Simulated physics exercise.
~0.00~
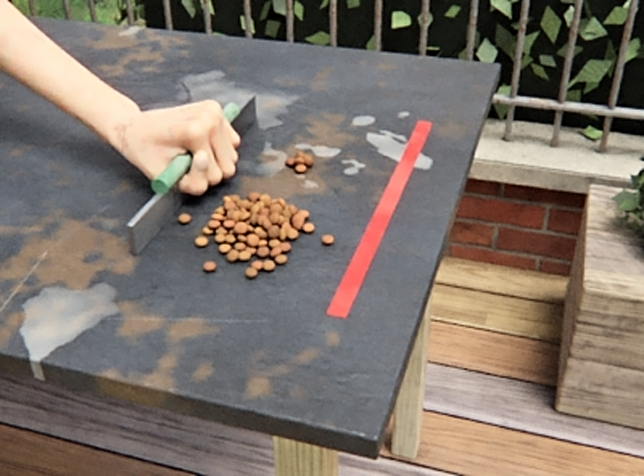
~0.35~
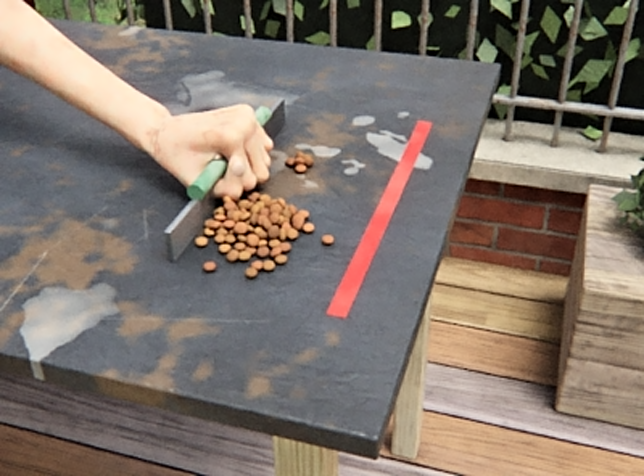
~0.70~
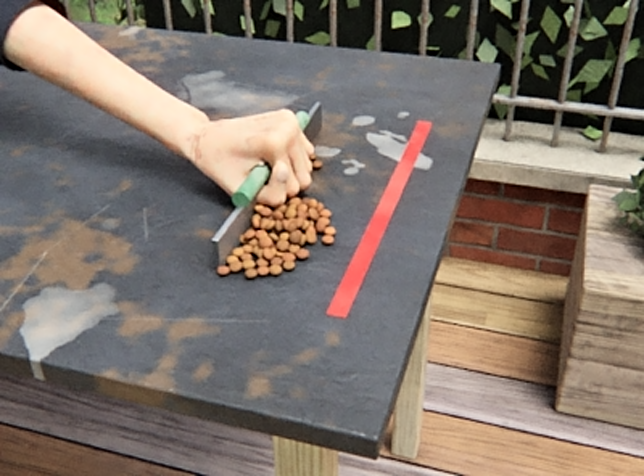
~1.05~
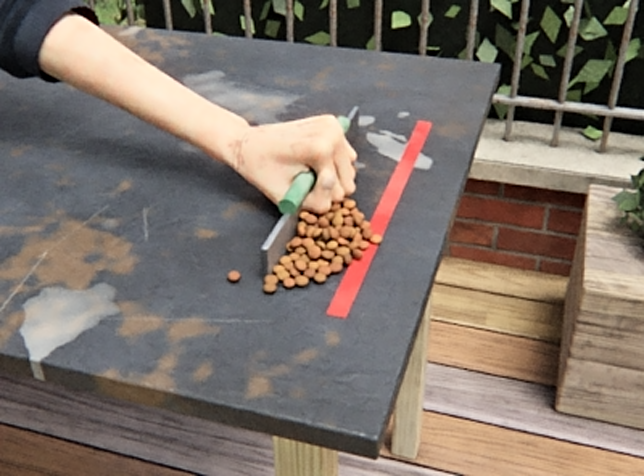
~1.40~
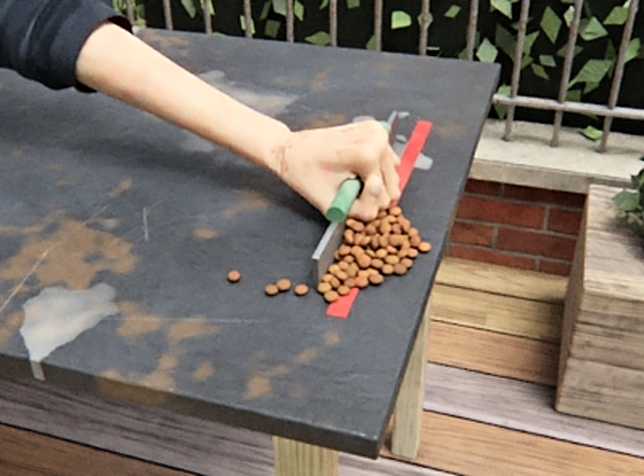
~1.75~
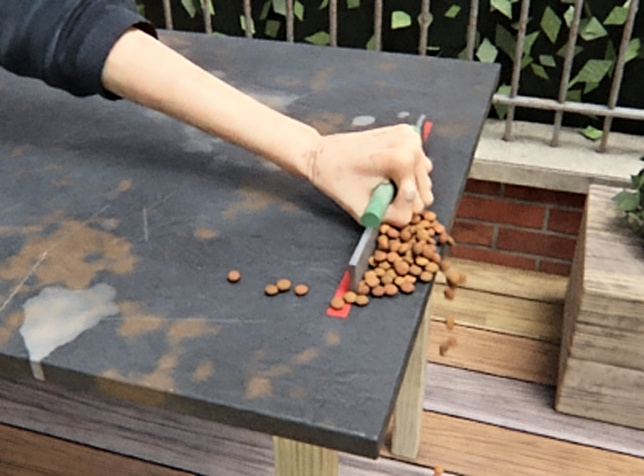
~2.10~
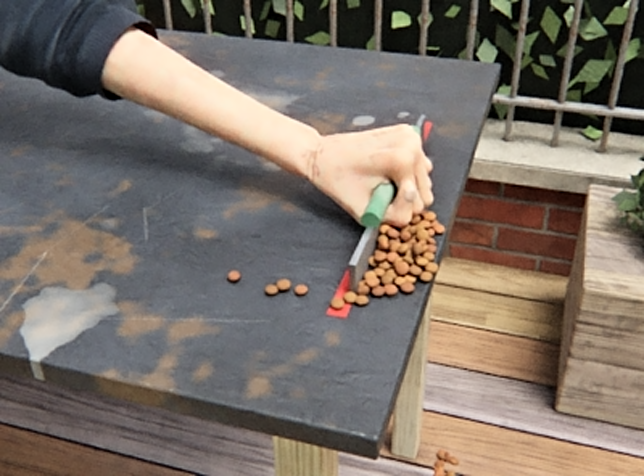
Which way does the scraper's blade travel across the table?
The blade travels to the right, pushing the brown pellets toward the red tape.
